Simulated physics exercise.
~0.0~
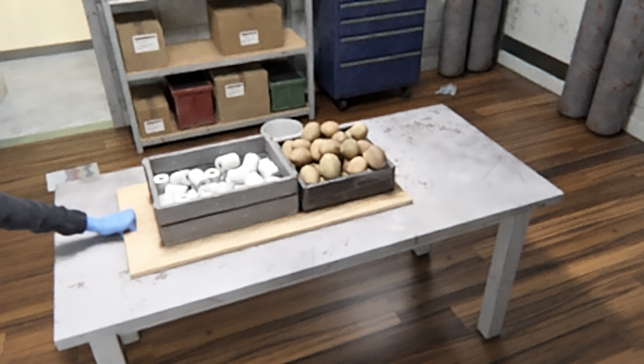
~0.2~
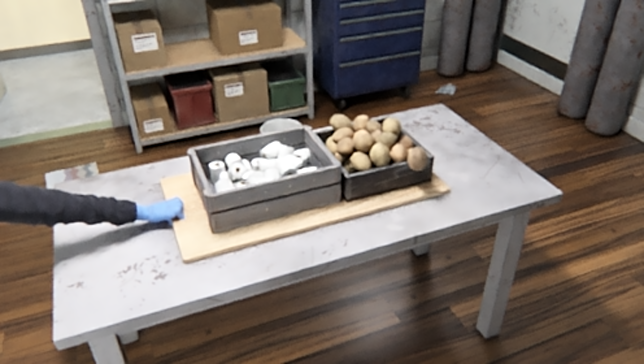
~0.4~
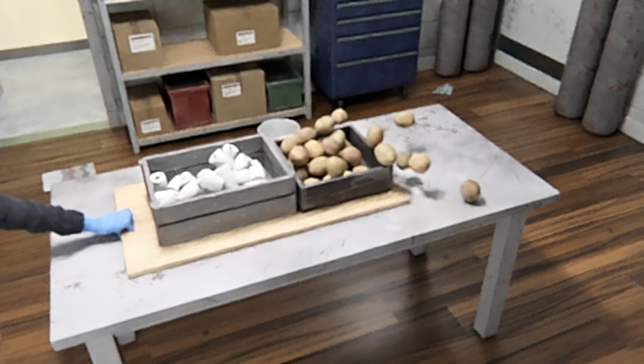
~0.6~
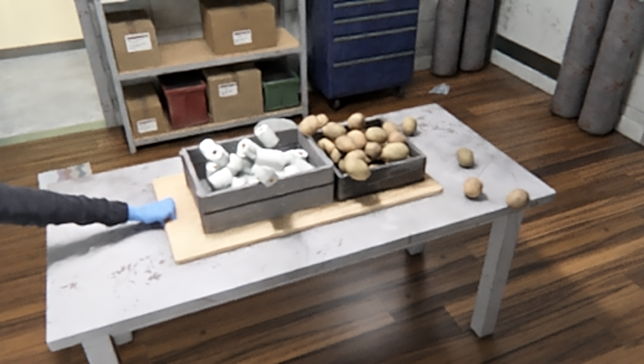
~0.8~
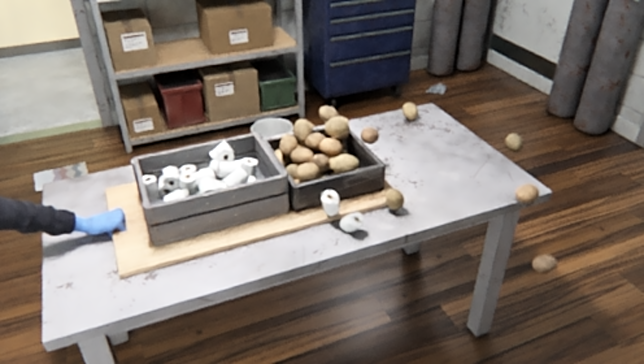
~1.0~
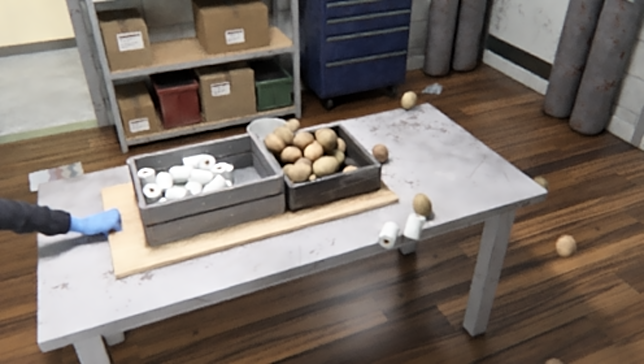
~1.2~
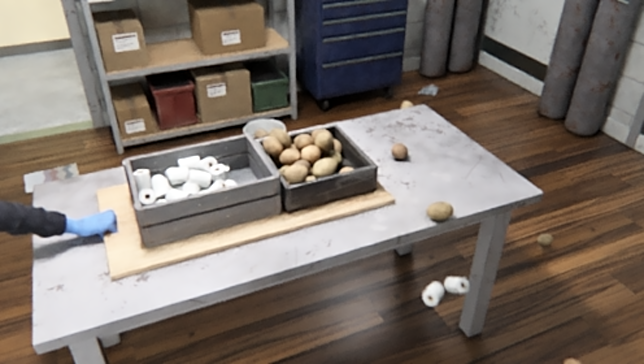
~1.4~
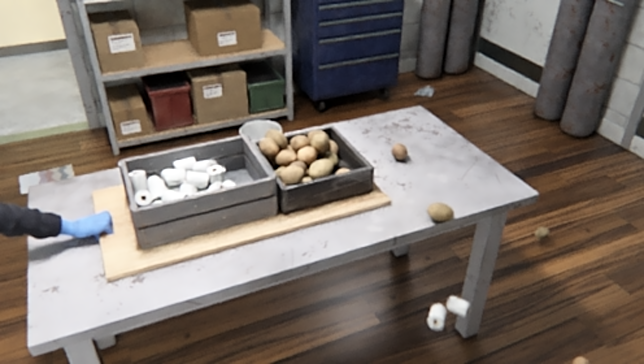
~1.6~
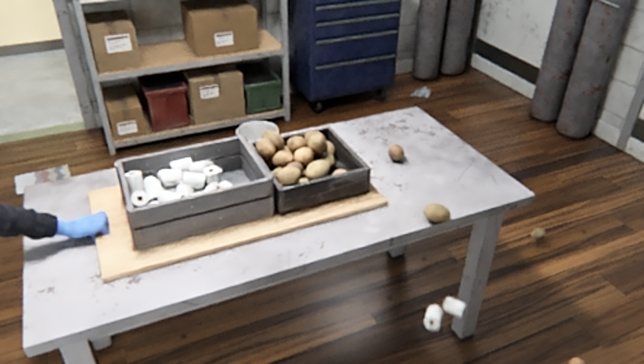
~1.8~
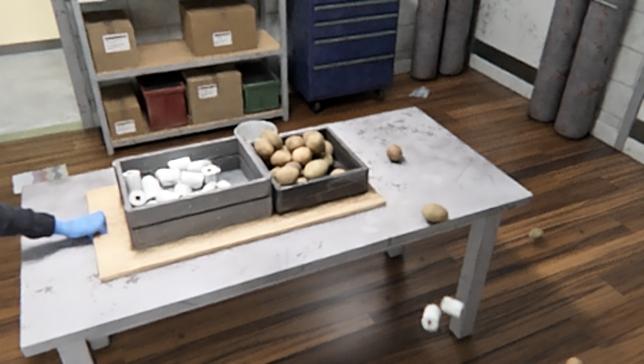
A gloved hand shakes a board holding two totes, spilling some potatoes and paper rolls.
